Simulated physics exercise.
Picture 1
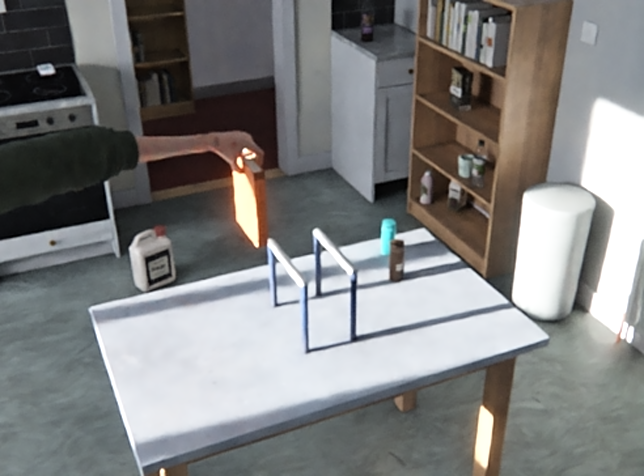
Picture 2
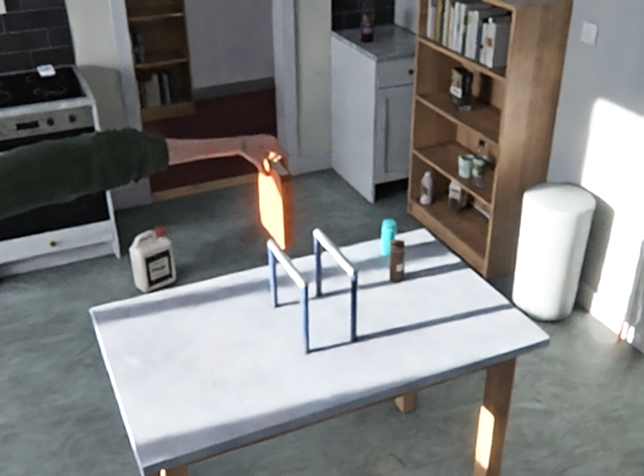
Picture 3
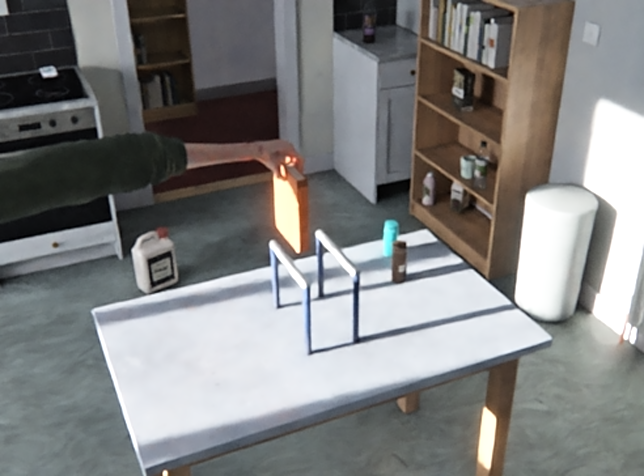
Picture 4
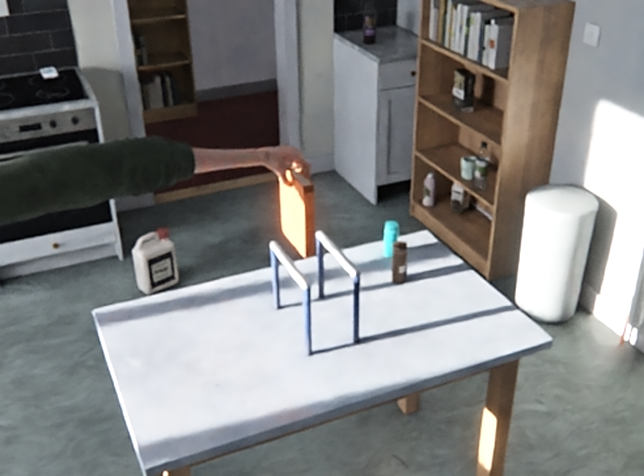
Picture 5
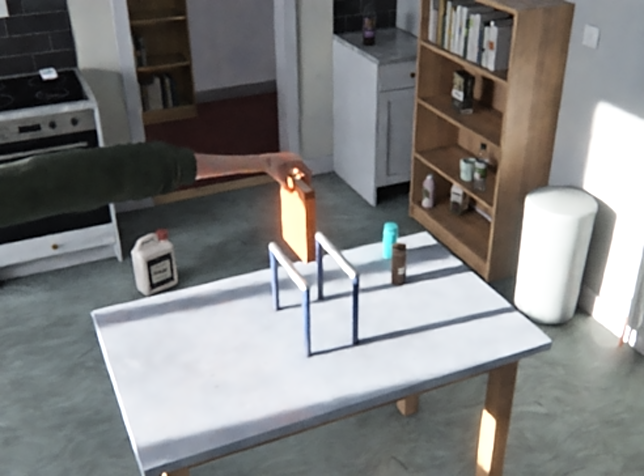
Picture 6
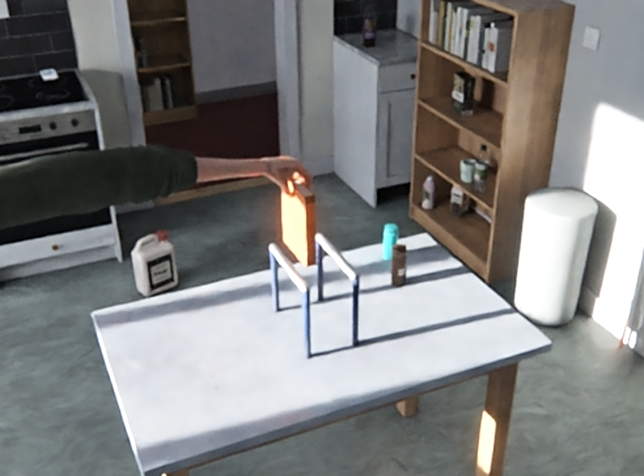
The clip opens with a hand holding an orange book upright beyond a white table, where a blue-legged stand, a teal container and a brown shaker sit. The arm carries the book to the right toward the stand, then slows and lowers it slightly, ending with the book above the stand's gap.
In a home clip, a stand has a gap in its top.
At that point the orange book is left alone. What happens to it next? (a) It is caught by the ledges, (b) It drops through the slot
b, it drops through the slot.
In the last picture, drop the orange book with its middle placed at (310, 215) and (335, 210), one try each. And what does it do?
On the first go it slips past, and on the second it slips past.
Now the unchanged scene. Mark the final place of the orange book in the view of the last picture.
Looks like it settles somewhere around (301, 300).
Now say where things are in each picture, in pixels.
The first picture shows being brought over the gap; orange book (250, 197); brown shaker (397, 261).
The second picture shows being brought over the gap; orange book (276, 199); brown shaker (397, 261).
The third picture shows being brought over the gap; orange book (291, 204); brown shaker (399, 262).
The fourth picture shows being brought over the gap; orange book (297, 209); brown shaker (399, 263).
The fifth picture shows being brought over the gap; orange book (299, 215); brown shaker (399, 264).
The sixth picture shows poised above the slot; orange book (299, 219); brown shaker (399, 265).
Then, 0.20 s after the last picture, orange book slid a little near (299, 234).
Then, 0.30 s after the last picture, orange book slid about its own width near (301, 279).
Then, 0.50 s after the last picture, orange book slid well along near (301, 300).
At rest, moved from the start, orange book; the other 2 in place. Seen from the same camera at the end, orange book near (301, 300). The book drops through.
